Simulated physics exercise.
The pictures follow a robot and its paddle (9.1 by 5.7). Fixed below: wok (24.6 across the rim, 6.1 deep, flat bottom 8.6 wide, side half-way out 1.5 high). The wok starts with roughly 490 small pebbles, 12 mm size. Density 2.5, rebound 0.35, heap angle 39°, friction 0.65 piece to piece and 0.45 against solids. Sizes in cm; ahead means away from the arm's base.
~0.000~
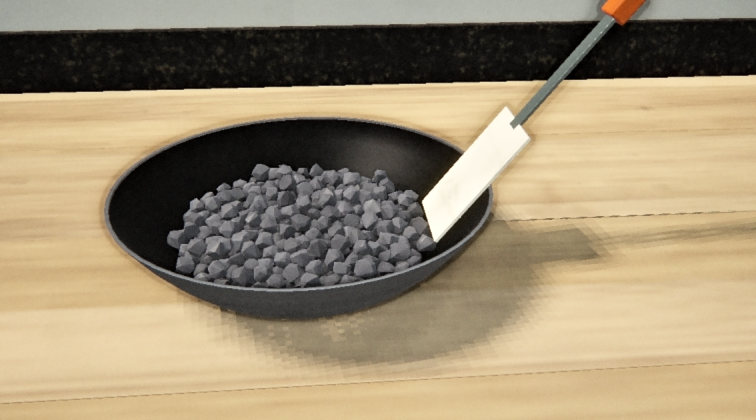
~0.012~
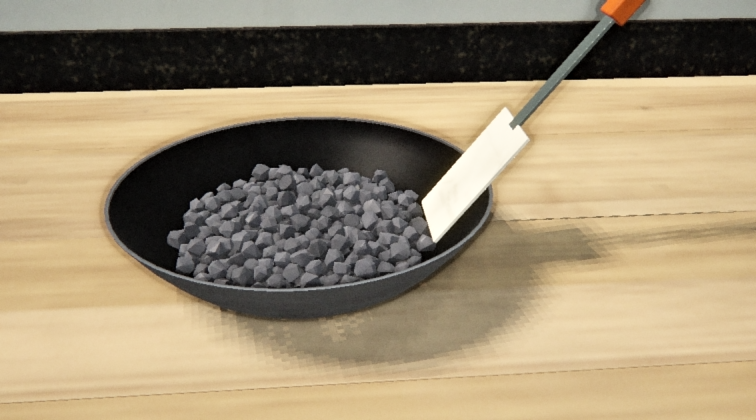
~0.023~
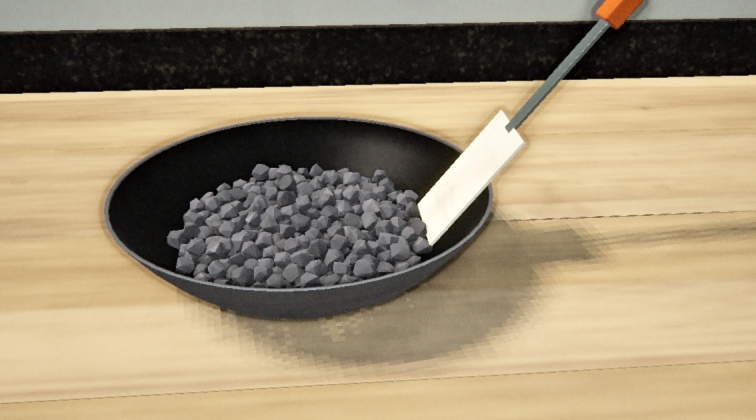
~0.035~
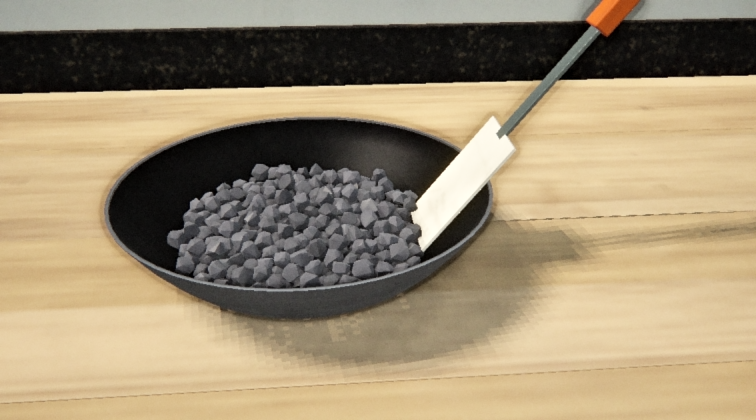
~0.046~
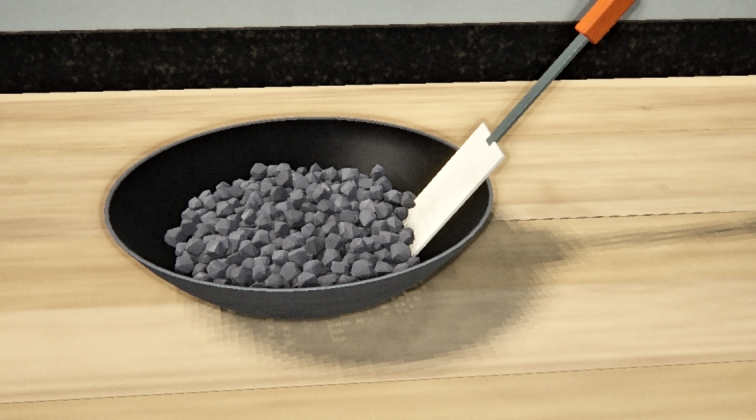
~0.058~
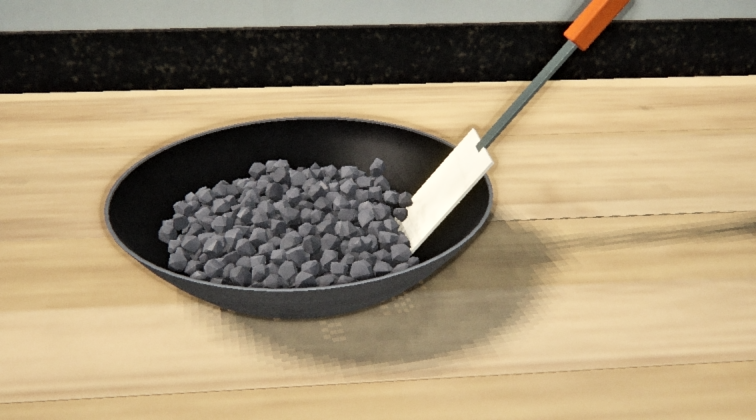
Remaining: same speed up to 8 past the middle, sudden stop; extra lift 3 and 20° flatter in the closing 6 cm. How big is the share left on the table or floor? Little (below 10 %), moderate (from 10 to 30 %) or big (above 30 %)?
Share on the table or floor: Moderate (from 10 to 30 %).
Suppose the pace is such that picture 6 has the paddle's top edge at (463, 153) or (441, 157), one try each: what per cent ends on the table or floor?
About 35 and 45 per cent.
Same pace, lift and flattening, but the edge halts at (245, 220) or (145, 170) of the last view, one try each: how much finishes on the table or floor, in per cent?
About 0 and 35 per cent.
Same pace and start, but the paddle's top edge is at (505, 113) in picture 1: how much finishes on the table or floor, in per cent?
About 25 per cent.
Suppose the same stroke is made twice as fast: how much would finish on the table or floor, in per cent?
Then about 35 per cent.
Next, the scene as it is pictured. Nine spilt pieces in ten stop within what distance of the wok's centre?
Roughly 25 cm.
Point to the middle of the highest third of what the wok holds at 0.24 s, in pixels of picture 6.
At about (189, 196).
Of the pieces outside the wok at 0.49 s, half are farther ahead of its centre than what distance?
Roughly 16 cm.
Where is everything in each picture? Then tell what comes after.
In the first picture, paddle top edge at (518, 122), sloping 52°; upper third of the load around (303, 217), from x 175 to 425, top at y 170; 487 in the wok.
In the second picture, paddle top edge at (517, 123), sloping 52°; upper third of the load around (303, 217), from x 175 to 425, top at y 170.
In the third picture, paddle top edge at (513, 126), sloping 52°; upper third of the load around (303, 218), from x 175 to 420, top at y 170.
In the fourth picture, paddle top edge at (504, 132), sloping 52°; upper third of the load around (302, 216), from x 175 to 415, top at y 170.
In the fifth picture, paddle top edge at (493, 139), sloping 52°; upper third of the load around (299, 213), from x 175 to 415, top at y 170.
In the sixth picture, paddle top edge at (483, 145), sloping 52°; upper third of the load around (291, 212), from x 170 to 415, top at y 165; 487 in the wok.
After 0.15 s, sloping 52°, highest piece 7 above the table; 487 in the wok.
After 0.24 s, sloping 45°, highest piece 8 above the table; 479 in the wok, 8 on the blade or in flight.
After 0.49 s, sloping 32°, highest piece 7 above the table; 396 in the wok, 78 on the table or floor, 13 on the blade or in flight.
After 1.54 s, sloping 32°, highest piece 7 above the table; 395 in the wok, 92 on the table or floor.
At rest, 395 in the wok, 92 on the table or floor. That is 19 % on the table or floor.
